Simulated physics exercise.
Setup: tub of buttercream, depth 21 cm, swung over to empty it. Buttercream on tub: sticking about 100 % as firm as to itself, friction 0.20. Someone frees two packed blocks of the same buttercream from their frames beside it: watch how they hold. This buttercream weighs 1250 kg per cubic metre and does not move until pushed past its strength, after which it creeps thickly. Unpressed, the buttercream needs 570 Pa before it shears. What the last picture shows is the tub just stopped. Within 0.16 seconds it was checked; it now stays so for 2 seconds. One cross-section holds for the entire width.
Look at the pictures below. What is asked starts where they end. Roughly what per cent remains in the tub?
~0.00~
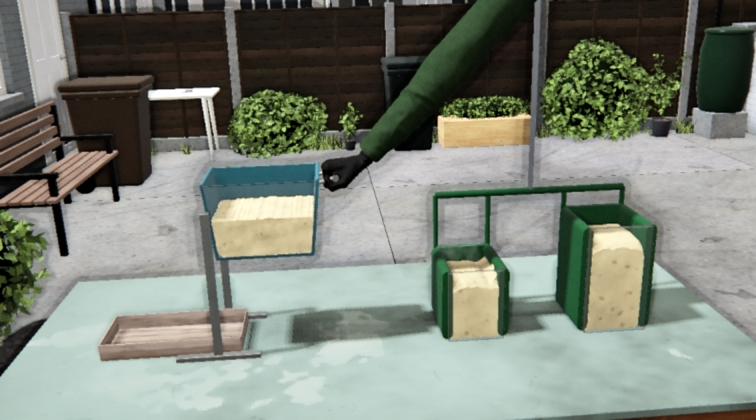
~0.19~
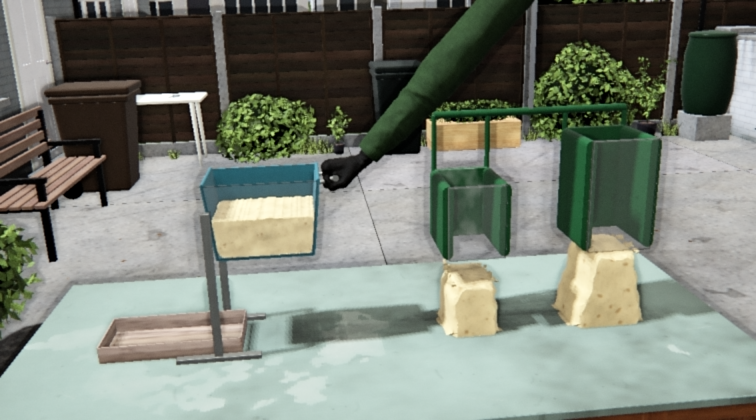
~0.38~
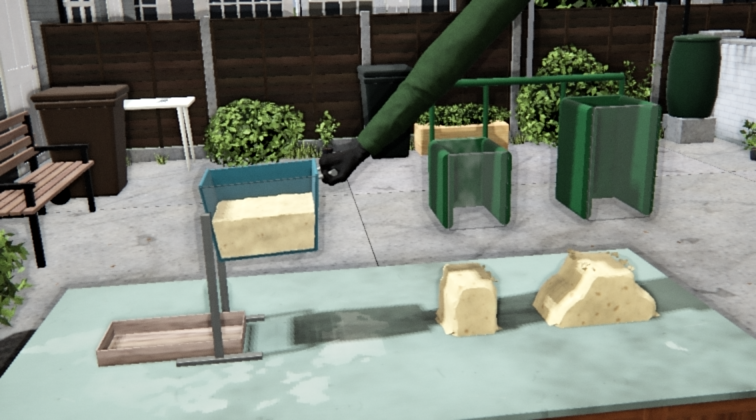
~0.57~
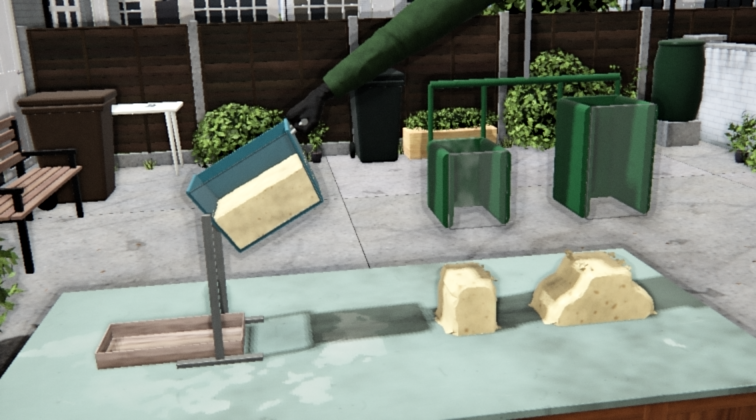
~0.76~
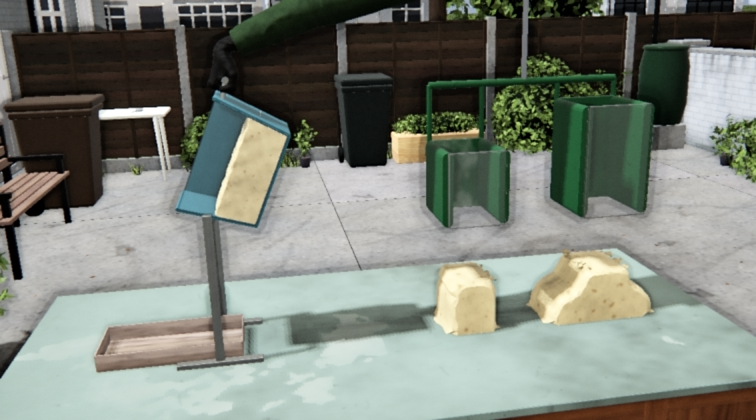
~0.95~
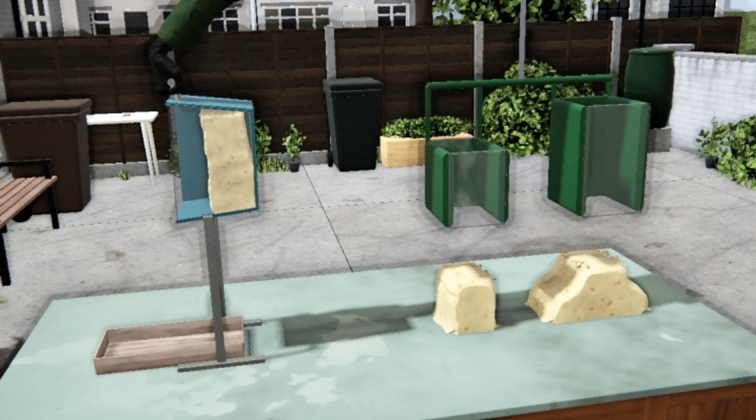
About 61 %.
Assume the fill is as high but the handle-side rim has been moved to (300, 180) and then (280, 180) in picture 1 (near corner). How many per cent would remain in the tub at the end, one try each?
Roughly 100 %, then 100 %.
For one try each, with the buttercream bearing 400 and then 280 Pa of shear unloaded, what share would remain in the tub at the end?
Try one gives 55 per cent, try two gives 45 per cent.
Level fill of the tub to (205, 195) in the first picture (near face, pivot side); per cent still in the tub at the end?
Roughly 40 per cent would still be in the tub at the end.
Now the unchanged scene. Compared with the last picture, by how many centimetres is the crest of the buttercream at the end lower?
Roughly 16 cm.
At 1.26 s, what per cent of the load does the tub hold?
Some 80 per cent.
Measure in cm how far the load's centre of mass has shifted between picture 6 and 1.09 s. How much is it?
The shift is near 5 cm.
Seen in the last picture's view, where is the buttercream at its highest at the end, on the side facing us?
Near (232, 174).
By 1.09 s, the tub is at 89 degrees and holds 100 %.
By 1.26 s, the tub is at 89 degrees and holds 79 %.
By 1.43 s, the tub is at 89 degrees and holds 61 %.
By 1.60 s, the tub is at 89 degrees and holds 61 %.
By 2.95 s, at the end, the tub is at 89 degrees and holds 61 %.
